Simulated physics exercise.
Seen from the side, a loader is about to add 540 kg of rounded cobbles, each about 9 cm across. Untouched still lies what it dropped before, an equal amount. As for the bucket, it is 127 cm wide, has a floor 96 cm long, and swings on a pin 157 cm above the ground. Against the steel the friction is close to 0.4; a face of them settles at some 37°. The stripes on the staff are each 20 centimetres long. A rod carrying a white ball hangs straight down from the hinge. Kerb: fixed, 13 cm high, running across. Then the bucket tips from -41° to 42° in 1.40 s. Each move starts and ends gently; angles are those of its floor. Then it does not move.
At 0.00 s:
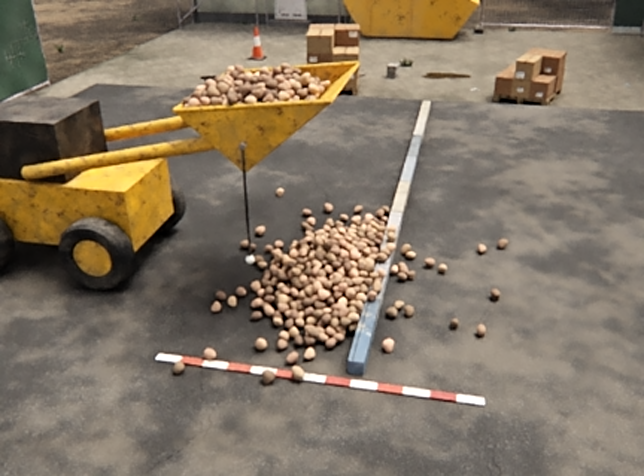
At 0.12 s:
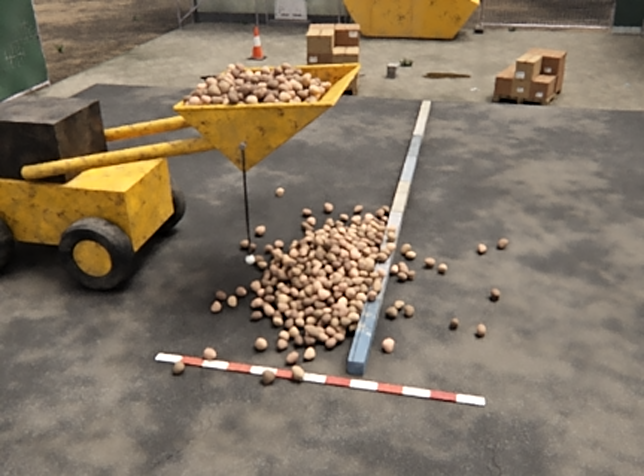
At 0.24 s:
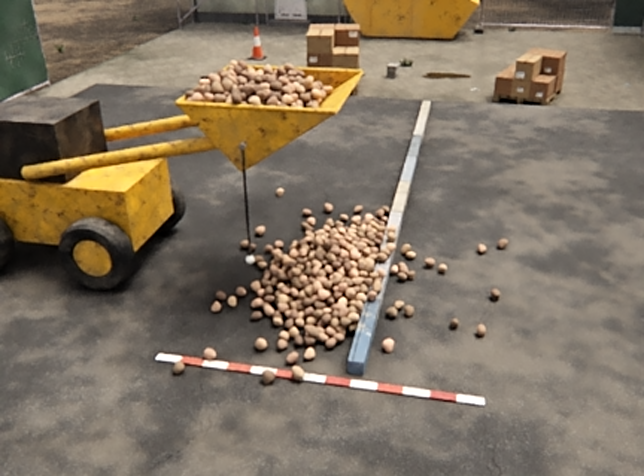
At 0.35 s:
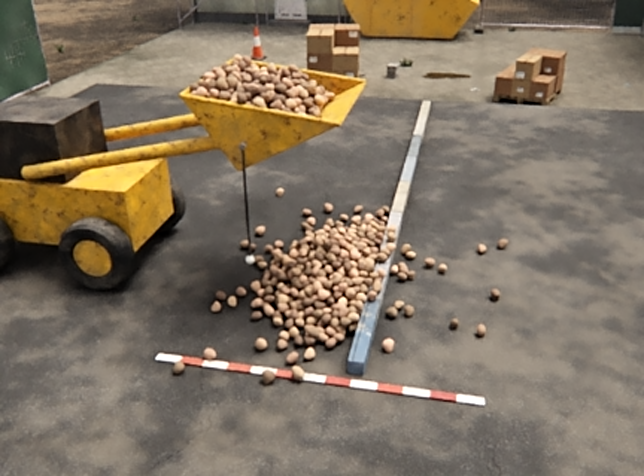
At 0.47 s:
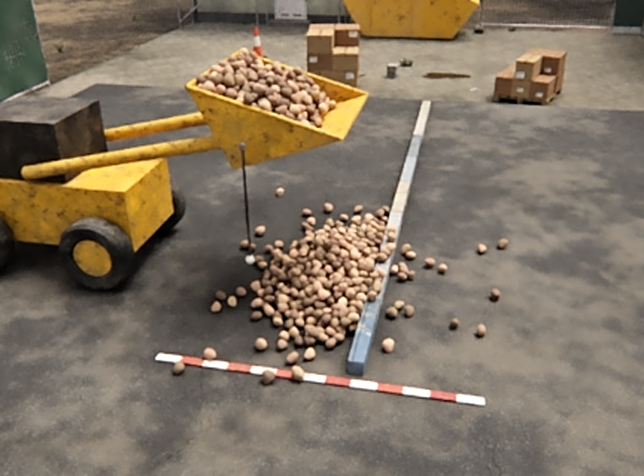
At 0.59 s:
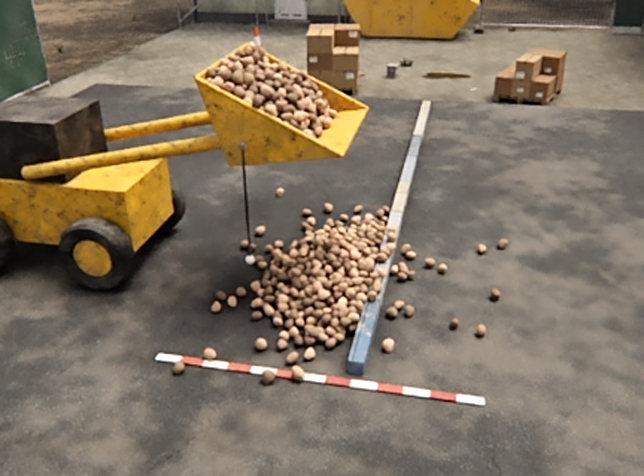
On a dark, dusty yard floor, a yellow loader holds a raised bucket full of rounded cobbles beside a heap of the same stones lying against a long kerb. The bucket slowly tilts, its right-hand lip lowering and its back edge rising, while the stones shift inside and the heap below stays still.
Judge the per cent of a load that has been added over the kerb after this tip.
The added amount is roughly 64 per cent of a load.
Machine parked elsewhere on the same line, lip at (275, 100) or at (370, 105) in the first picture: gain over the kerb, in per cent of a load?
Some 10 percent, and then 95 percent.
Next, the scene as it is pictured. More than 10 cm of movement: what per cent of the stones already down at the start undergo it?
10 %.
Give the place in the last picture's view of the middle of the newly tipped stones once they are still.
Middle: Approx. (402, 276) px.
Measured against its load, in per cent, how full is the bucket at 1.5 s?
Near 35 per cent of the load is held.
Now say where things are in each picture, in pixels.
In the first frame, the bucket is at -41°, its lip at (331, 102); the top of the load is at (269, 76). The earlier load is highest near (339, 252), 27 cm above ground level, 97 % on this side of the kerb, 4 % over the kerb.
The second frame shows lip at (332, 104), floor tilted -39°, highest stones at (269, 74); the stones move at 0.1 m/s on average.
In the third frame, the bucket is at -35°, its lip at (336, 112); the top of the load is at (254, 75); the stones move at 0.2 m/s on average.
In the fourth frame, the bucket is at -28°, its lip at (340, 124); the top of the load is at (235, 67); the stones move at 0.3 m/s on average.
In the fifth frame, the bucket is at -19°, its lip at (342, 139); the top of the load is at (240, 61); the stones move at 0.4 m/s on average.
The sixth frame shows lip at (343, 156), floor tilted -9°, highest stones at (246, 56); the stones move at 0.4 m/s on average.
After 1.0 s the floor is at 29°; in per cent of one load, 99 in the bucket, 98 on this side of the kerb, 4 over the kerb; the foremost stones are at (463, 283).
After 1.5 s the floor is at 42°; in per cent of one load, 36 in the bucket, 156 on this side of the kerb, 9 over the kerb; the foremost stones are at (463, 285).
After 1.9 s the floor is at 42°; in per cent of one load, 2 in the bucket, 159 on this side of the kerb, 40 over the kerb; the foremost stones are at (494, 280).
After 4.6 s the floor is at 42°; in per cent of one load, 0 in the bucket, 133 on this side of the kerb, 67 over the kerb; the foremost stones are at (621, 305). Net gain over the kerb, 64.
